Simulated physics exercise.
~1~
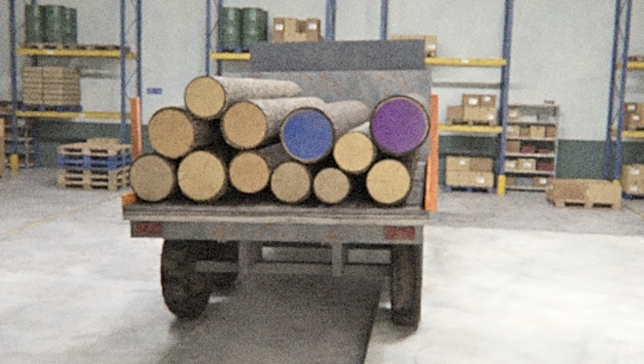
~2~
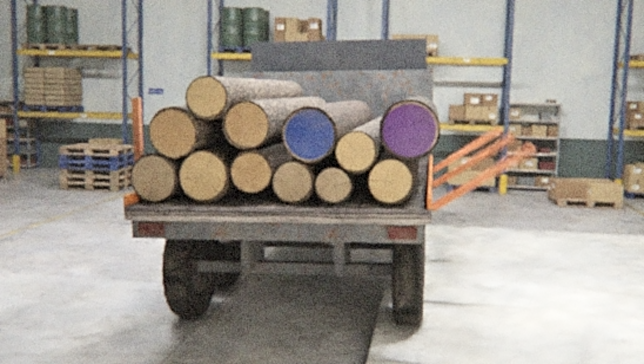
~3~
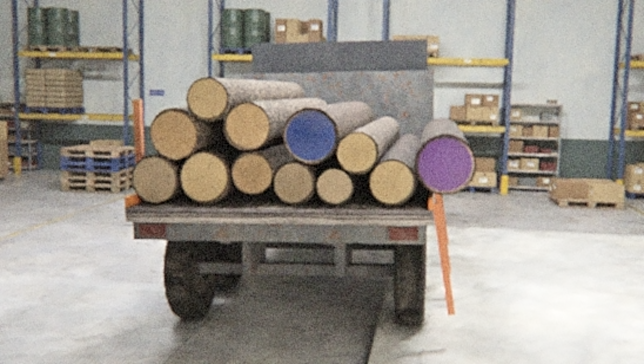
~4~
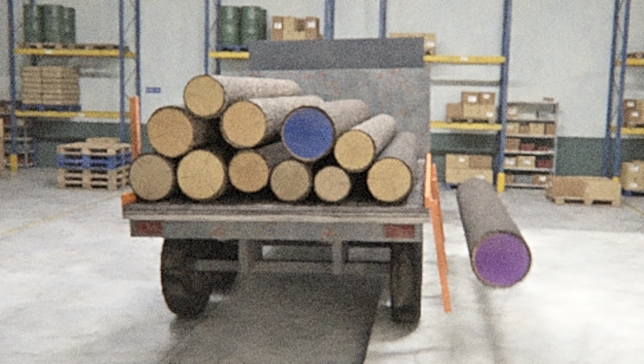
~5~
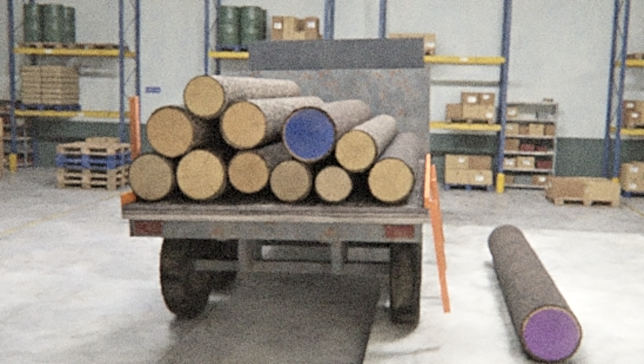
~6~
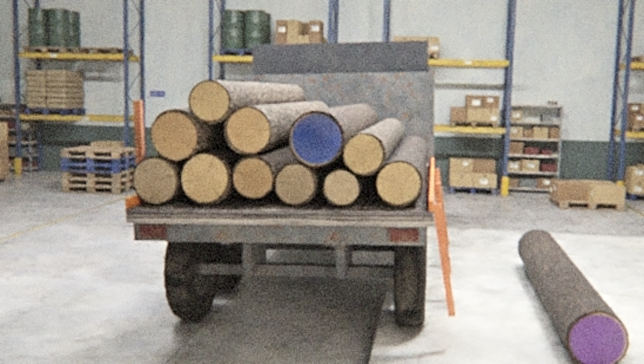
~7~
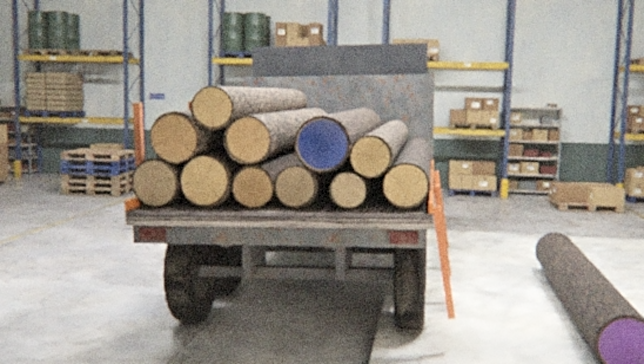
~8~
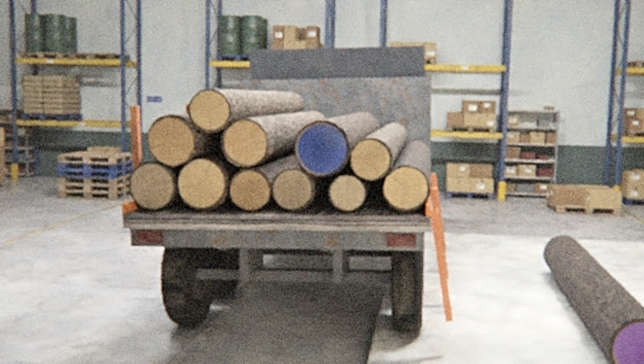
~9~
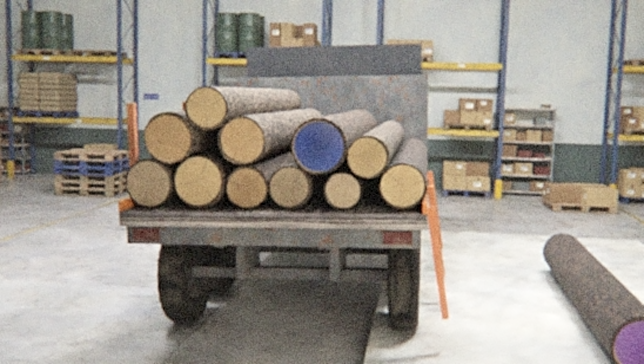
The clip opens on the rear of a parked flatbed in a warehouse, stacked with logs held between orange side posts, one log end painted blue and another purple. The posts on the right swing outward and down until they hang below the deck. The purple-ended log rolls off the right edge, drops to the floor and rolls a little farther right. Meanwhile, the blue-ended log and some of its neighbours shift slightly and settle lower in the pile. At the end, the purple-ended log lies on the ground at right, while the others remain on the deck.
